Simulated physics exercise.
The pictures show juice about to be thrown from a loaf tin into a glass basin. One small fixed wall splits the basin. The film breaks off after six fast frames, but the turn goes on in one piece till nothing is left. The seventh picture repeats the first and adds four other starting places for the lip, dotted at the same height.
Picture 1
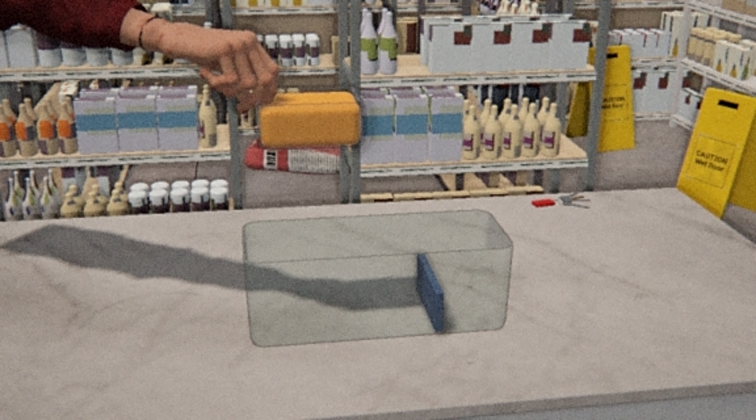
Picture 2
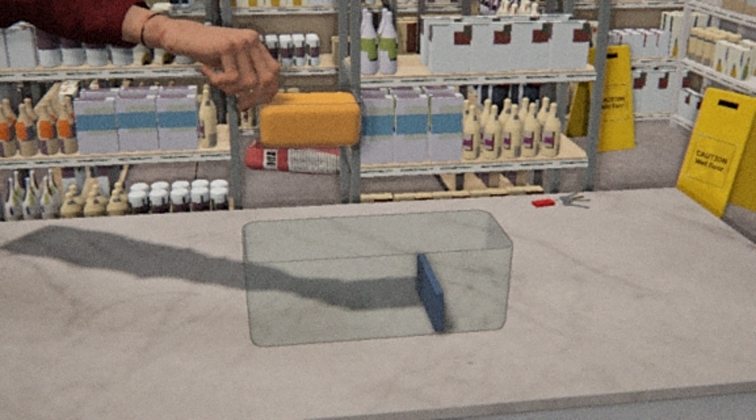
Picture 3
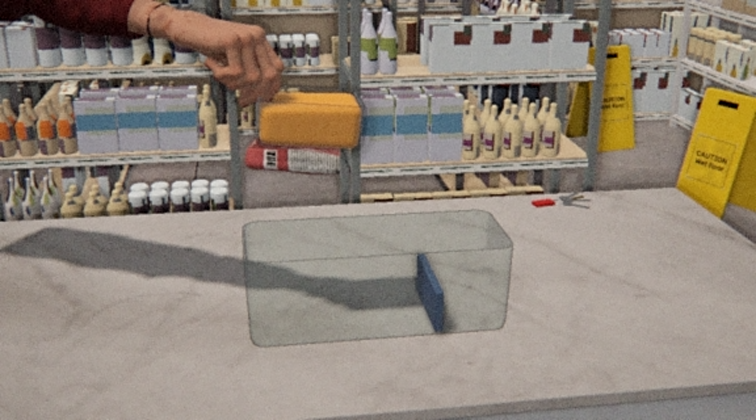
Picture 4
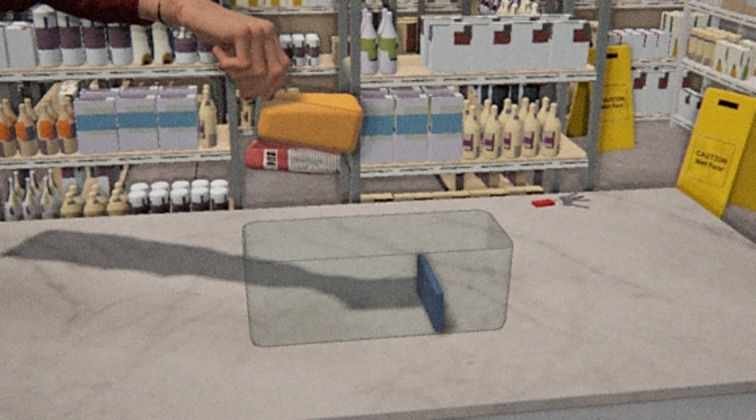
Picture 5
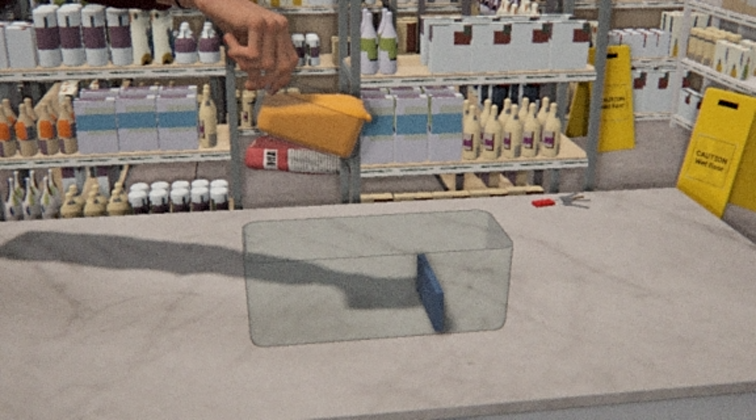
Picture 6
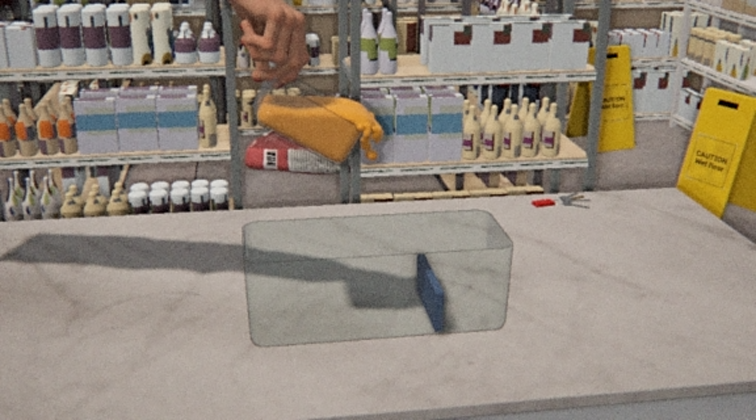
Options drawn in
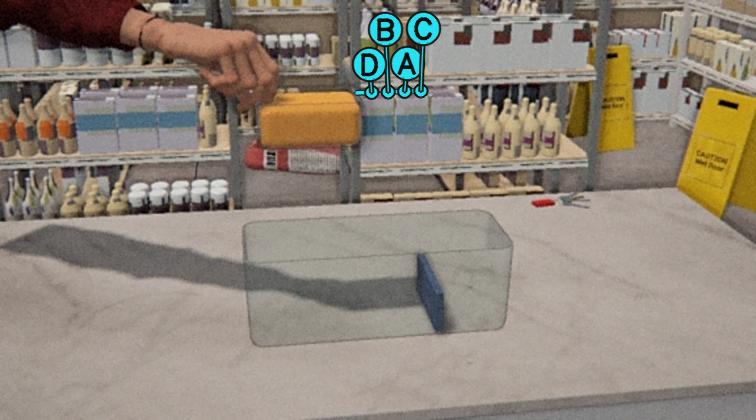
The footage shows a hand above an orange-filled, loaf-shaped container over a clear basin with an upright blue divider; the hand shifts slightly right as the container tilts rightward, and orange liquid slips over its lower right edge.
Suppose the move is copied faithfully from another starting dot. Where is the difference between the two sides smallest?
Choose D.
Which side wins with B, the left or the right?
More ends on the right.
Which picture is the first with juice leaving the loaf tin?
In picture 5.
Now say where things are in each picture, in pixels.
Upright, lip at (356, 92); basin from (250, 344) to (505, 326); top of the wall at (430, 272); nothing has left yet.
Upright, lip at (357, 94); nothing has left yet.
Tipped about 5°, lip at (358, 97); nothing has left yet.
Tipped about 12°, lip at (360, 103); nothing has left yet.
Tipped about 21°, lip at (361, 110); juice is over the lip, down to (365, 112).
Tipped about 31°, lip at (361, 119); juice is over the lip, down to (367, 152).
On the marked copy, A at (404, 91); B at (388, 91); C at (420, 90); D at (371, 92).
For spot A, about 23 % ends left of the wall and 74 % right of it; 3 % is lost outside.
For spot B, about 31 % ends left of the wall and 67 % right of it.
For spot C, about 24 % ends left of the wall and 74 % right of it.
For spot D, about 49 % ends left of the wall and 49 % right of it.
